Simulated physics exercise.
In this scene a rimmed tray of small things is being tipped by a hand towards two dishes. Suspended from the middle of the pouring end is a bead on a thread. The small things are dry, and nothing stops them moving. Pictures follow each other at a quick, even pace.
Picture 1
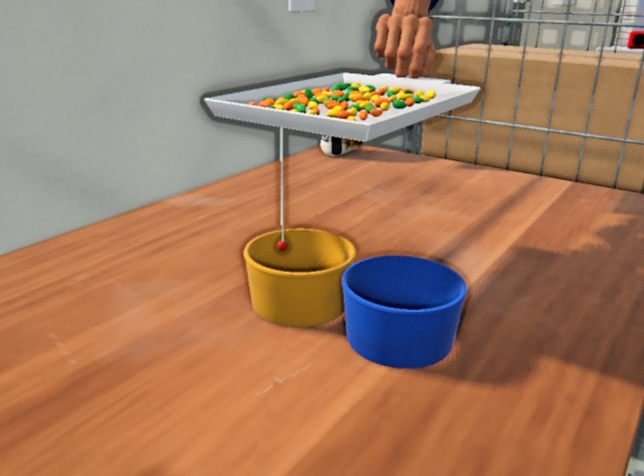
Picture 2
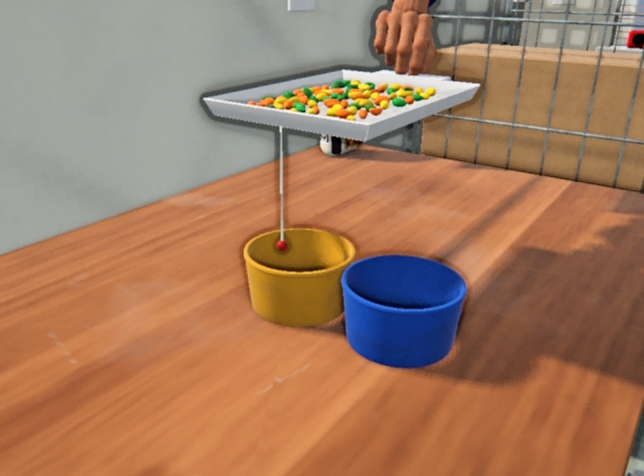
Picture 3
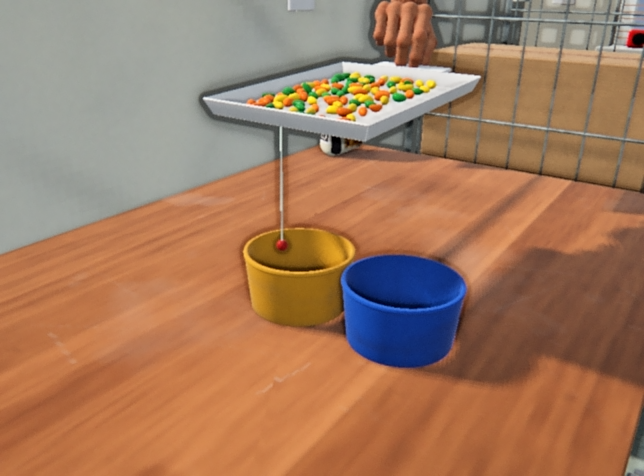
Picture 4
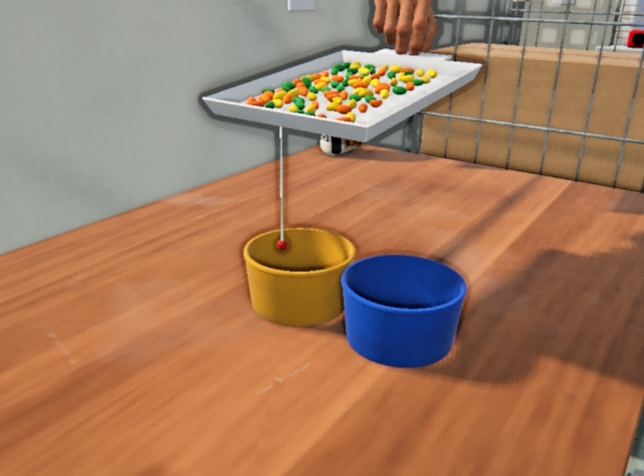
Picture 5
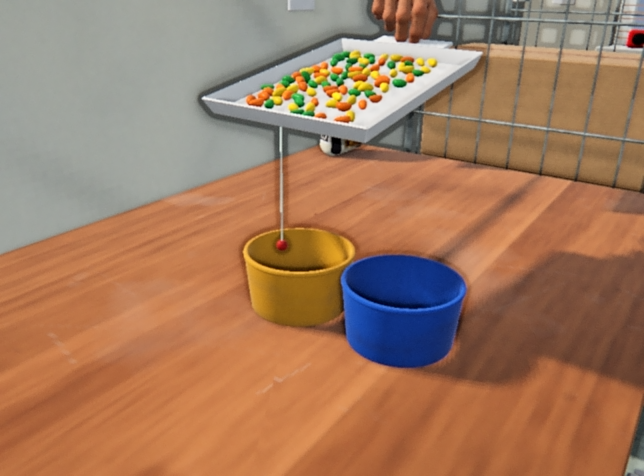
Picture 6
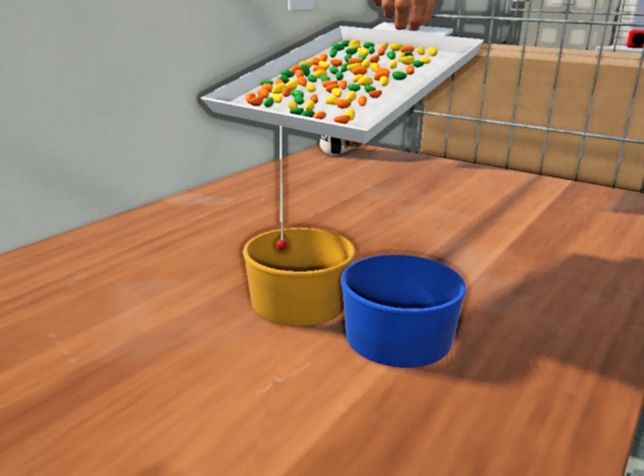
A wooden tabletop beside a grey wall, with wire mesh and a cardboard box behind, is seen from slightly above by a still camera. A hand holds a white rimmed tray of green, orange and yellow sweets above a yellow dish at left and a blue one at right, a red bead hanging on a thread. The hand gradually raises the tray's far side, and the sweets spread apart slightly.
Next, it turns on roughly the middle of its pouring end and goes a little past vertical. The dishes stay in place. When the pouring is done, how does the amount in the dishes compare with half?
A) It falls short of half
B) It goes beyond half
Option A: It falls short of half.
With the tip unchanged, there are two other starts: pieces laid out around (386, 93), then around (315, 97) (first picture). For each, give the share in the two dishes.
First try 0 %, second try 0 %.
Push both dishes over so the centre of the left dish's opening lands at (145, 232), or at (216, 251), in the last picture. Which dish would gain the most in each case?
The first time it is the dish to the right, and the second time it is the dish to the right.
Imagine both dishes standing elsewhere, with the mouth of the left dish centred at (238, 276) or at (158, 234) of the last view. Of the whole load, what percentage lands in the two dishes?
90 % and 40 %.
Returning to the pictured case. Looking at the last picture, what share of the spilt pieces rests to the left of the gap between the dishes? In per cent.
Around 90 percent of the pieces.
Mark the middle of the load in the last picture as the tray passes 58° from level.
The middle of the pieces shows up near (297, 103).
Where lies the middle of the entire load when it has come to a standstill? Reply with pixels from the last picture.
Resting centre, last picture - approx. (257, 354).
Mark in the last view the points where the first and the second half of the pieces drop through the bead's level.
Near (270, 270) to start, and near (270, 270) afterwards.
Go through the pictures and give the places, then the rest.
In the first picture, corners of the pouring end (214, 99) and (366, 122), level; middle of the load (341, 102), jelly beans; left dish (267, 292); right dish (373, 330); bead on its thread (283, 246).
In the second picture, corners of the pouring end (214, 98) and (366, 122), level; middle of the load (341, 100).
In the third picture, corners of the pouring end (213, 98) and (365, 122), tipped barely, lowest at the right corner; middle of the load (341, 96).
In the fourth picture, corners of the pouring end (213, 97) and (365, 123), tipped a little, lowest at the right corner; middle of the load (341, 89).
In the fifth picture, corners of the pouring end (212, 97) and (364, 124), tipped a little, lowest at the right corner; middle of the load (340, 83).
In the sixth picture, corners of the pouring end (211, 96) and (364, 125), tipped a little, lowest at the right corner; middle of the load (340, 77); left dish (266, 291); right dish (372, 329).
Just after the last frame, tray tipped steeply; almost all on the tray; about a tenth in the air.
A moment on, tray tipped right over; roughly a third on the tray; roughly a quarter outside both; roughly a third in the air.
Further on, tray tipped past a quarter turn; just a few in the right dish; just a few in the left dish; almost all outside both.
When it is over, tray tipped past a quarter turn; just a few in the right dish; just a few in the left dish; almost all outside both.
